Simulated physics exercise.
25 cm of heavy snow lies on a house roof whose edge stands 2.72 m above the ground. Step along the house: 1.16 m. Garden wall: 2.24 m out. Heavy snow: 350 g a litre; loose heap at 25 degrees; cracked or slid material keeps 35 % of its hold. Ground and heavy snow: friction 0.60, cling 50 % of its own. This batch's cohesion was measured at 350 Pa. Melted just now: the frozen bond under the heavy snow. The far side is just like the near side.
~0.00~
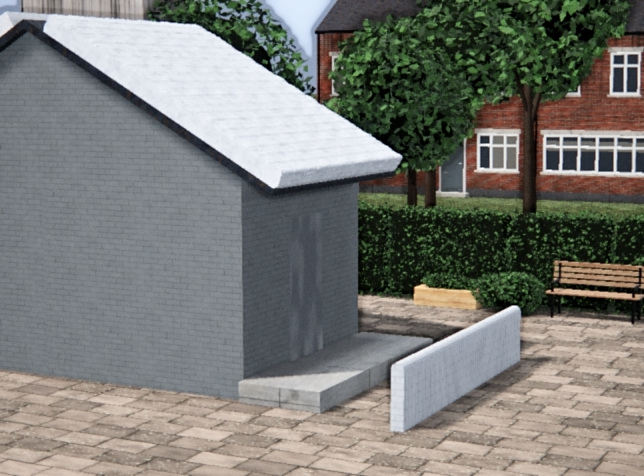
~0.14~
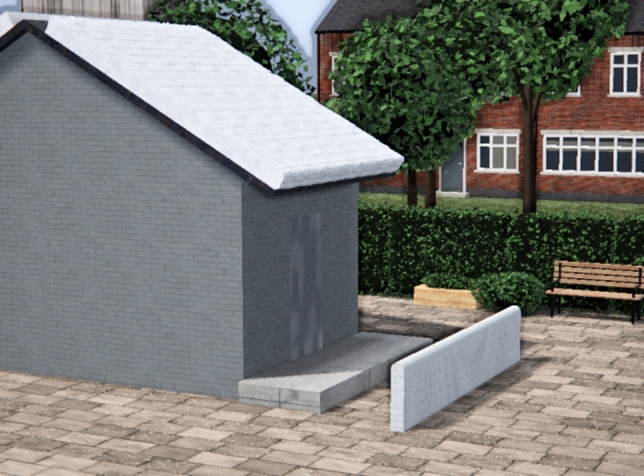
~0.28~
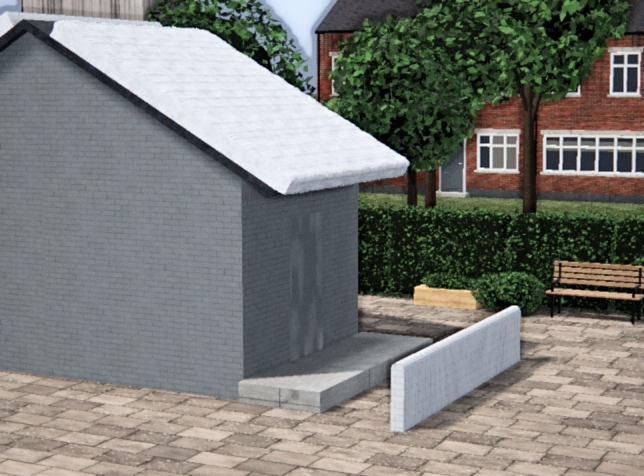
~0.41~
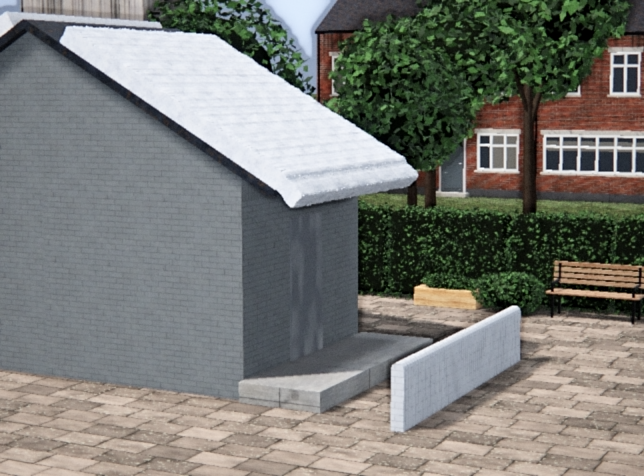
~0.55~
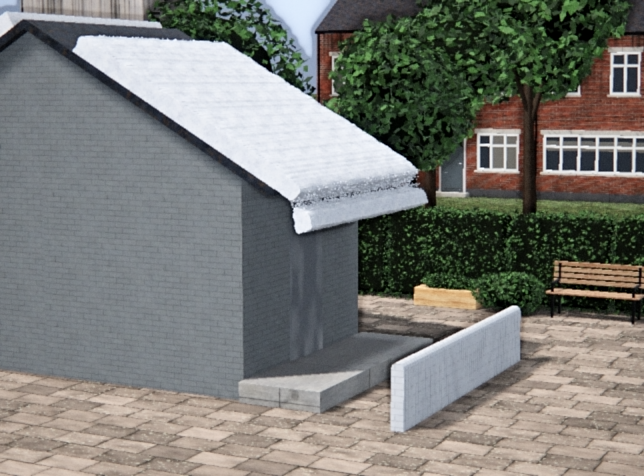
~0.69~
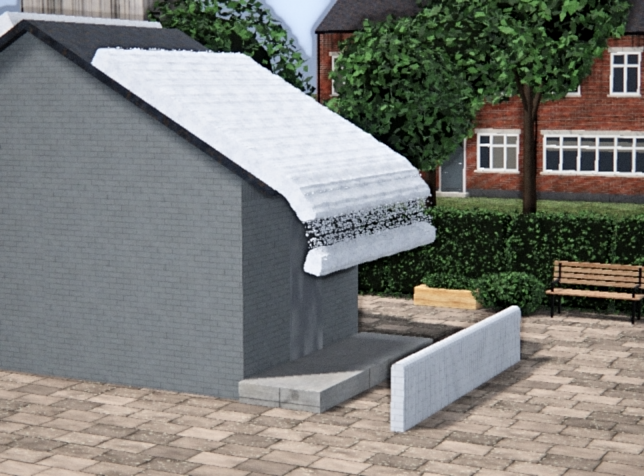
Beside a paved yard with a low garden wall, a thick layer of snow slid down a grey brick house's roof, pushed out over the eaves, then bent downward and cracked along its front edge.
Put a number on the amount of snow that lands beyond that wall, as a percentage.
That would be about 43 out of 100.
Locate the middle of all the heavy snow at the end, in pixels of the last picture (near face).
You'll find it around (455, 417).
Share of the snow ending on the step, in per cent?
I'd estimate close to 4 %.
By 1.11 s, 61 % is still on the roof and 0 % is past the low wall.
By 1.61 s, none is still on the roof and 9 % is past the low wall.
By 2.10 s, none is still on the roof and 43 % is past the low wall.
By 2.60 s, none is still on the roof and 43 % is past the low wall.
By 3.40 s, at the end, none is still on the roof and 43 % is past the low wall.
